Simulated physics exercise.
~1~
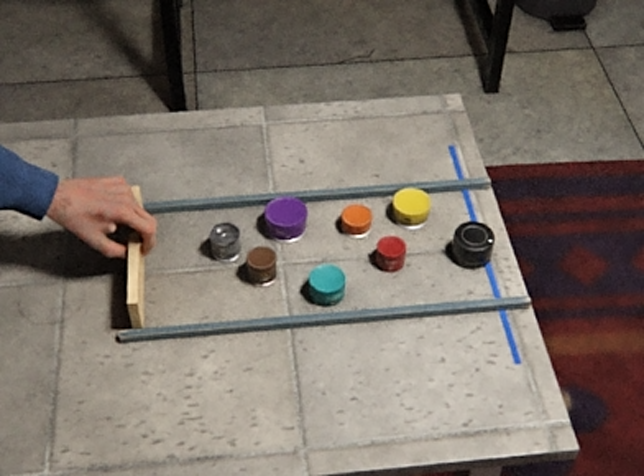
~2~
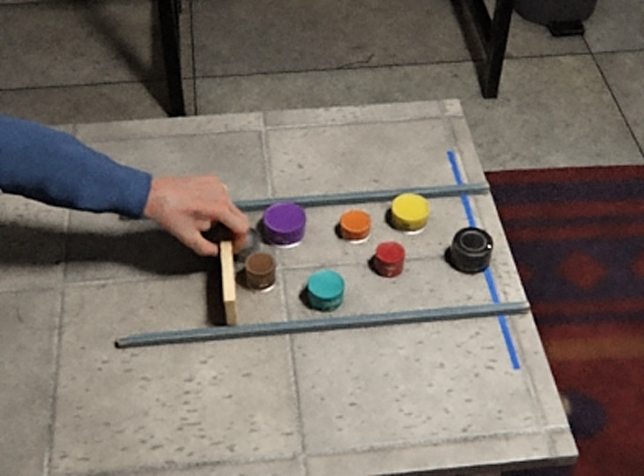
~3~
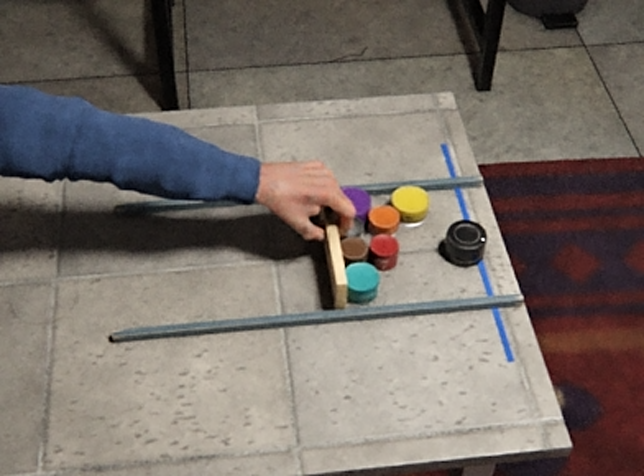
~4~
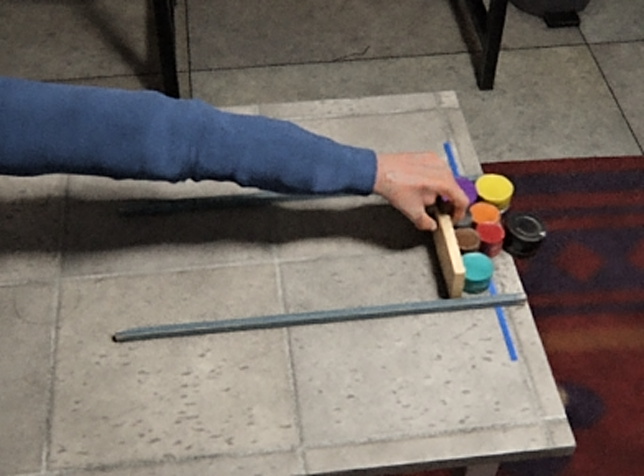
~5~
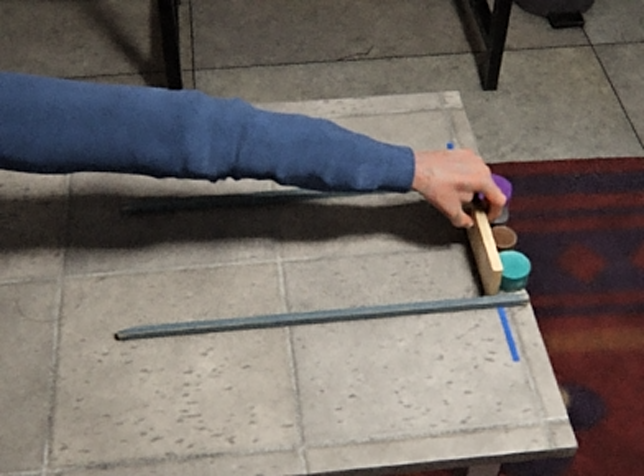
A hand in a blue sleeve holds an upright wooden board at the left of a pale stone-topped table, seen from above at an angle, with a patterned red rug beyond its right edge. Between two grey rails lie small round pots in grey, purple, brown, teal, orange, red and yellow, with a black lid near a strip of blue tape. The hand slides the board right, gathering the pots into a cluster. It pushes them against the black lid and over the tape to the edge. Finally the orange, red and yellow pots and black lid are gone, while purple, brown and teal ones remain by the board.
